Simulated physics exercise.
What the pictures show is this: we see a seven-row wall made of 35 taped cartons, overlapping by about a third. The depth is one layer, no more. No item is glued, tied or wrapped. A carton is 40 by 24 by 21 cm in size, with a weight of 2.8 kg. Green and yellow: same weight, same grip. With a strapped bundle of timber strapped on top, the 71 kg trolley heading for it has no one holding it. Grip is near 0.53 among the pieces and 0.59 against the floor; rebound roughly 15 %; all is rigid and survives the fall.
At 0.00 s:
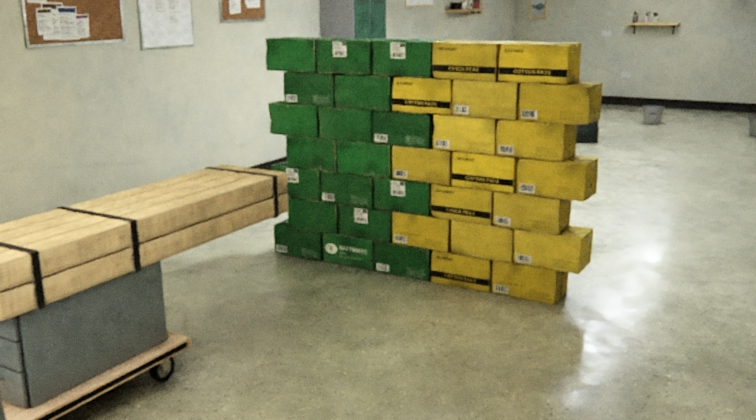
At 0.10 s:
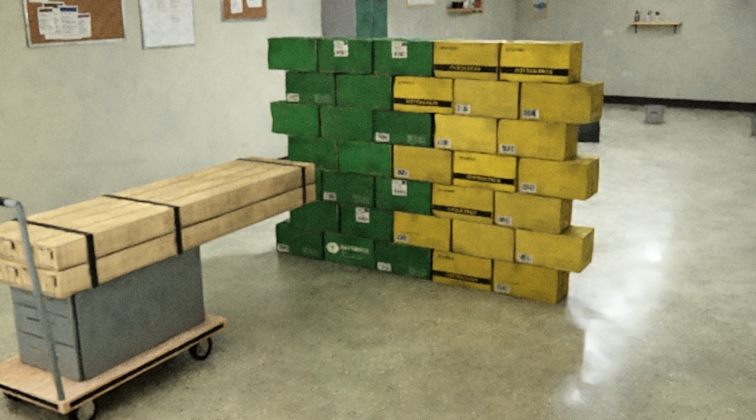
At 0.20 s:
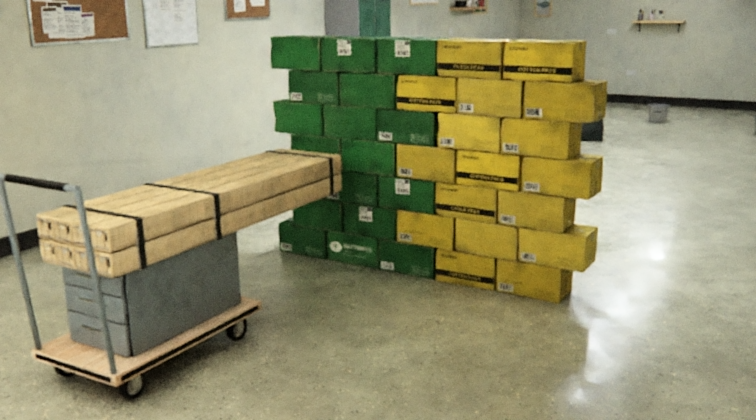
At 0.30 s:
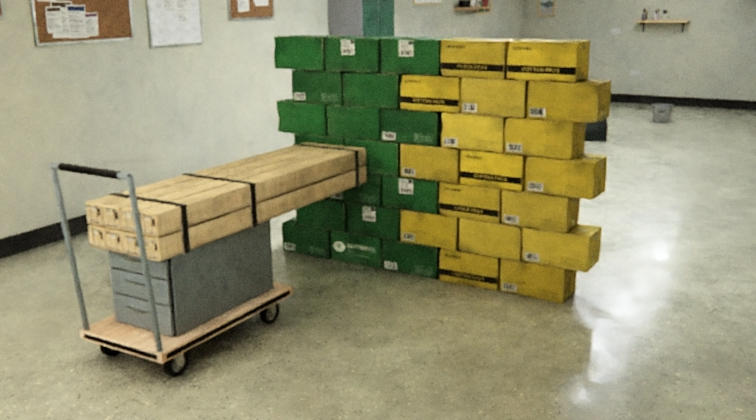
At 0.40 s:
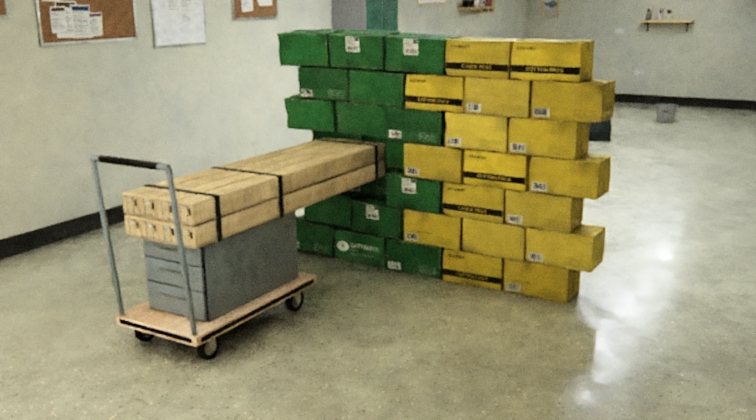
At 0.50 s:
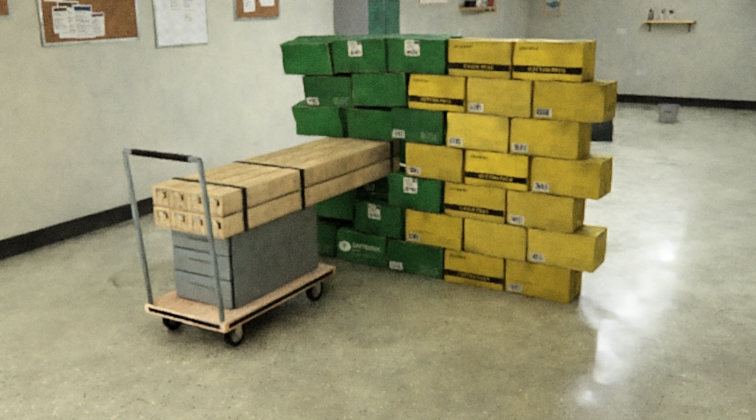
In a room with a concrete floor and pinned notice boards, a trolley carrying long strapped wooden-looking packages rolls unattended from the left toward a wall of green and yellow cartons. The load meets the green side and pushes in, shifting and slightly tilting several green cartons while the yellow ones barely move.
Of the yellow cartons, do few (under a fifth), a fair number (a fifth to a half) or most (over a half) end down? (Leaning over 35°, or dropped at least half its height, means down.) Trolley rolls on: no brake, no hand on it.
Few.
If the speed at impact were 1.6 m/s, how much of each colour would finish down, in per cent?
In that case green 80, yellow 10 per cent.
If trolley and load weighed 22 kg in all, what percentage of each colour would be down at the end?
Green 80, yellow 10 per cent.
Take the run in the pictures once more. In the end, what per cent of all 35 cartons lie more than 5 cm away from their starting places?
It comes to 55 percent shifted.
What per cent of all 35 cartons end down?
It works out at roughly 30 per cent.
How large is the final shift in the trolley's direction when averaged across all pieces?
About 35 cm on average.
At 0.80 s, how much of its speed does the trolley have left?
Roughly 1.7 m/s.
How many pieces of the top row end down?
3 from that row.
After 0.80 s, load 85 cm past the wall's line, still rolling; none of the 17 yellow cartons down (8 of 35 in all colours); top yellow carton unmoved; top green carton 14° from how it stood.
After 1.24 s, load 1.35 m past the wall's line, still rolling; none of the 17 yellow cartons down (10 of 35 in all colours); top yellow carton unmoved; top green carton on its side.
In the end (2.5 s), load 1.51 m past the wall's line, stopped; none of the 17 yellow cartons down (11 of 35 in all colours); top yellow carton unmoved; top green carton on its side. That is 0 per cent. From the last view, middles, top yellow carton near (554, 60), top green carton near (305, 205).
